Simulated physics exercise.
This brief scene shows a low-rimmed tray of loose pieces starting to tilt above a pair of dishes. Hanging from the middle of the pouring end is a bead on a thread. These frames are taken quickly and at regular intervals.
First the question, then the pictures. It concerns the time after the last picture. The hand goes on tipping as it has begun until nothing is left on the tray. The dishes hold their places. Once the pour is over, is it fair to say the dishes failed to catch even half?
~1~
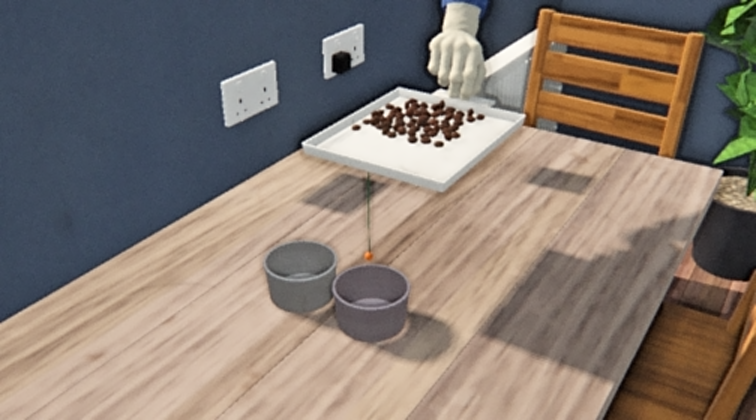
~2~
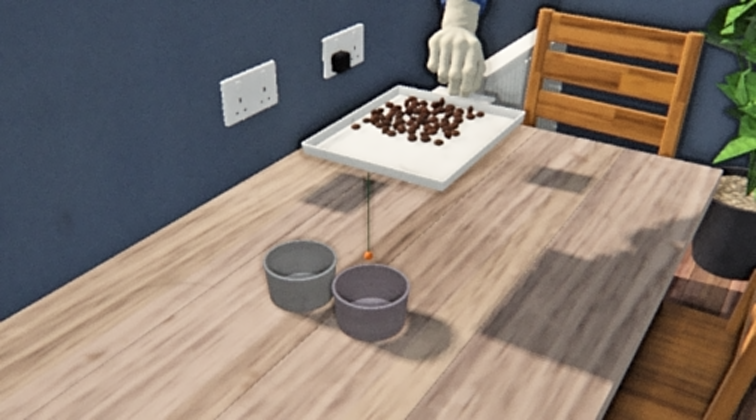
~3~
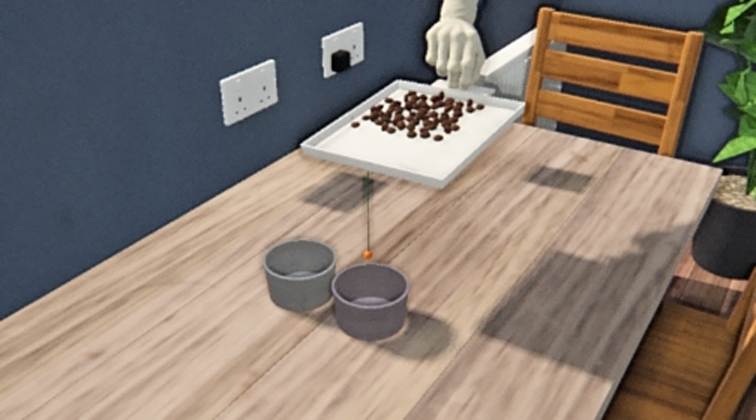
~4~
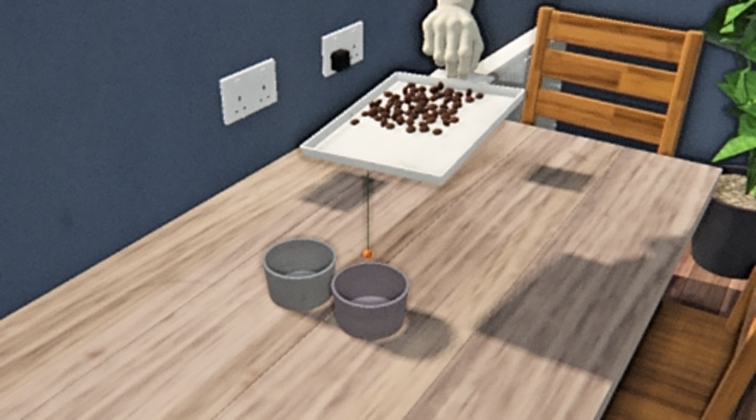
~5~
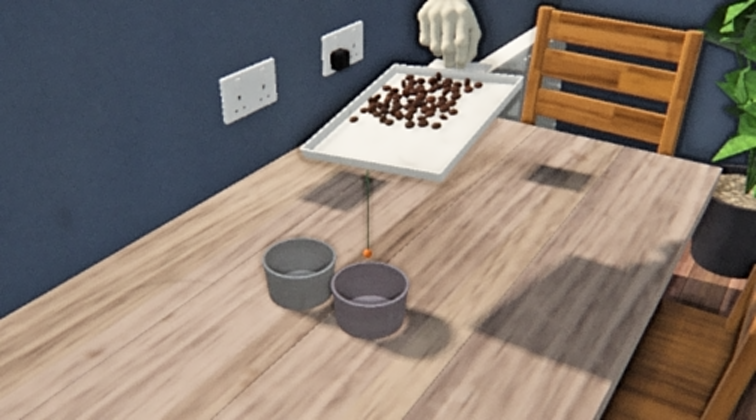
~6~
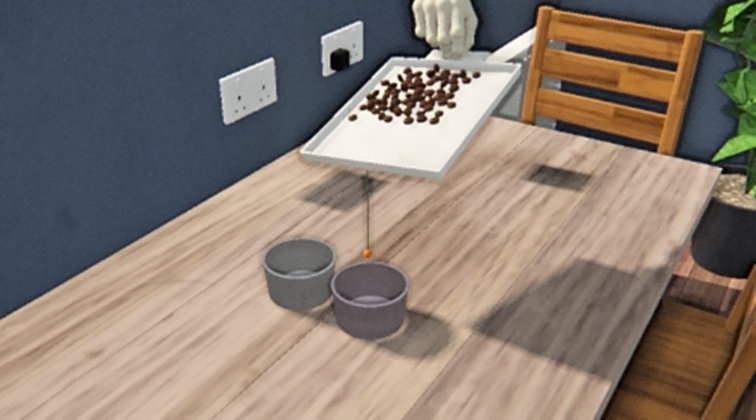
The greater share is going to end up in the dishes.
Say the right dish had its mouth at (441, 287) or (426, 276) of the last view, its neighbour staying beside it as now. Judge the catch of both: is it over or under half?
Short of half and then Short of half.
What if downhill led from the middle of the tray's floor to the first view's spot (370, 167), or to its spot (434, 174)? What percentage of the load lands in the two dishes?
The first try would leave around 70 per cent there, the second around 10 per cent.
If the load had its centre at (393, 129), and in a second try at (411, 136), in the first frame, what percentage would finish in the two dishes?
In order, about 60 and 60 in a hundred.
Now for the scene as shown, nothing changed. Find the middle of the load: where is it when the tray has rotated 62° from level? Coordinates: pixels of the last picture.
Look close to (336, 138) in the last picture.
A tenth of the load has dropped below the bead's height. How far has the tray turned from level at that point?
Approx. reading: About 70°.
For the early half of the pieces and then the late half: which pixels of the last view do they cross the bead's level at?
Half one: (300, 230), half two: (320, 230).
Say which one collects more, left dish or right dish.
Answer: The one at left.
Just after the last frame, tray tipped steeply; almost all on the tray; about a tenth in the air.
A moment on, tray tipped past a quarter turn; about a tenth on the tray; roughly half in the left dish; about a tenth outside both; roughly a quarter in the air.
Further on, tray tipped past a quarter turn; roughly two thirds in the left dish; roughly a third outside both.
When it is over, tray tipped past a quarter turn; not one in the right dish; roughly two thirds in the left dish; roughly a third outside both.
